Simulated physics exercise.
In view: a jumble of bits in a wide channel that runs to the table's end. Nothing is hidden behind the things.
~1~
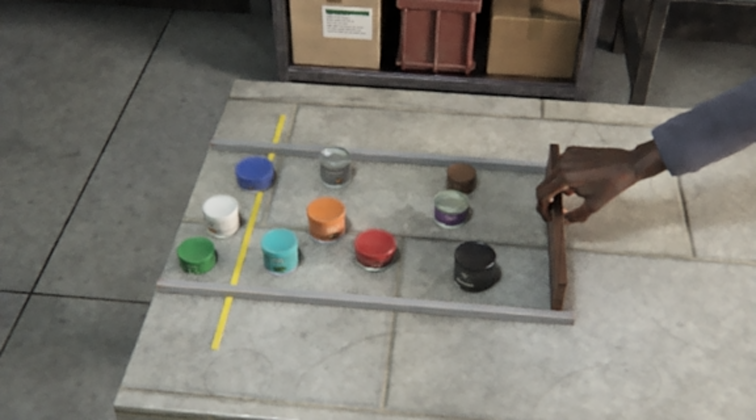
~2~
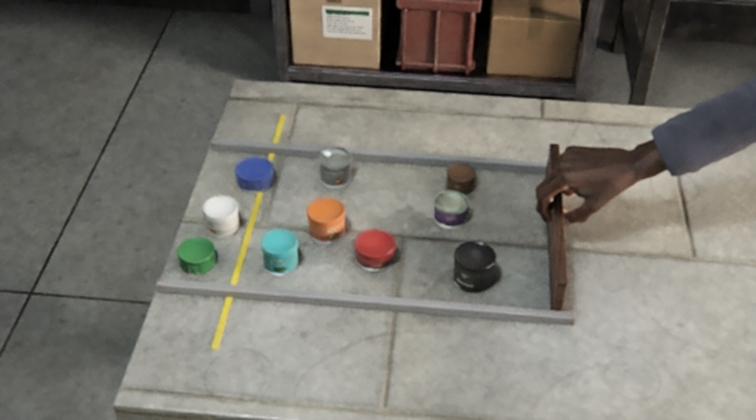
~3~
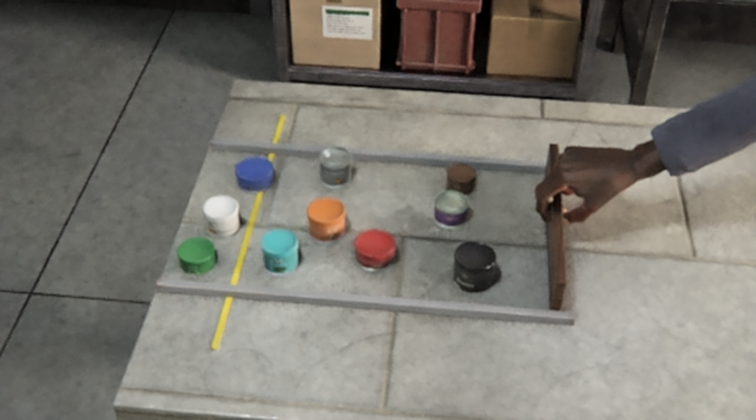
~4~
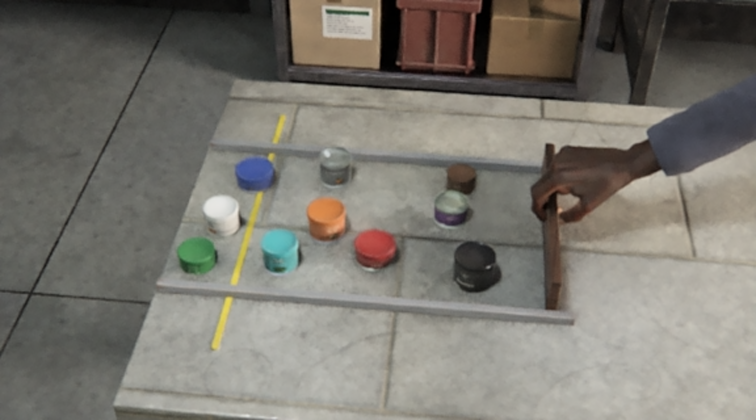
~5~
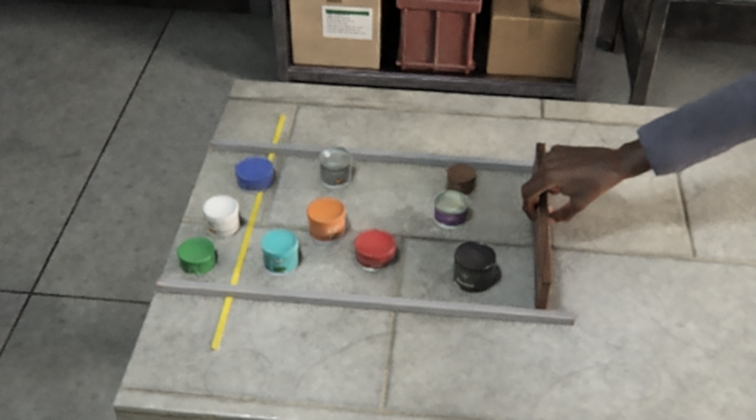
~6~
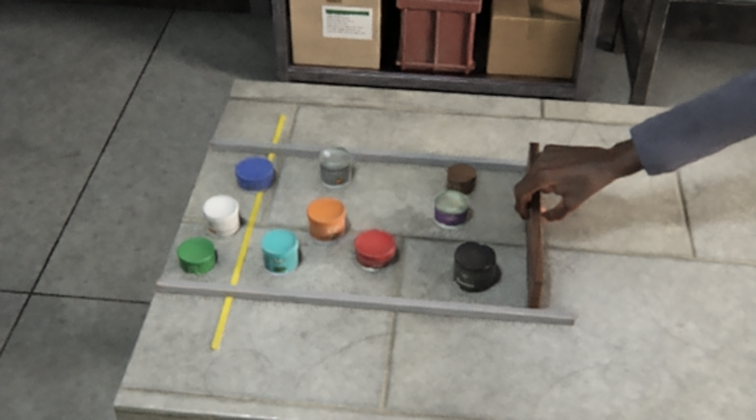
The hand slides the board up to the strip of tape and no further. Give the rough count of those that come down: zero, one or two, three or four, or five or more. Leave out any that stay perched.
The number that fall off is one or two.
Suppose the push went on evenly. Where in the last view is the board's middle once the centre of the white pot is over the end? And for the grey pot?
Near (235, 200) and (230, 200).
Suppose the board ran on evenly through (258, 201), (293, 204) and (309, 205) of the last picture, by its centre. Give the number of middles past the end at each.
Place by place, 1, 0 and 0.
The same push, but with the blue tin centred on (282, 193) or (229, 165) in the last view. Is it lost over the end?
Place by place, it survives; comes down.
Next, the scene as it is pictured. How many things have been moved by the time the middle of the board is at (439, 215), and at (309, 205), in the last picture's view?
By then 3, and 8.
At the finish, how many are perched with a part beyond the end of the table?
0 of them.
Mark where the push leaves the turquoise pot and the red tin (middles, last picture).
First (188, 247), then (225, 239).
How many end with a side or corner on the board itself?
In contact: 5.
Soon after, none off yet; green tub at rest near (197, 256); white pot at rest near (222, 217); blue tin at rest near (255, 175).
In the end, the number that fall off is one or two; gone, green tub.
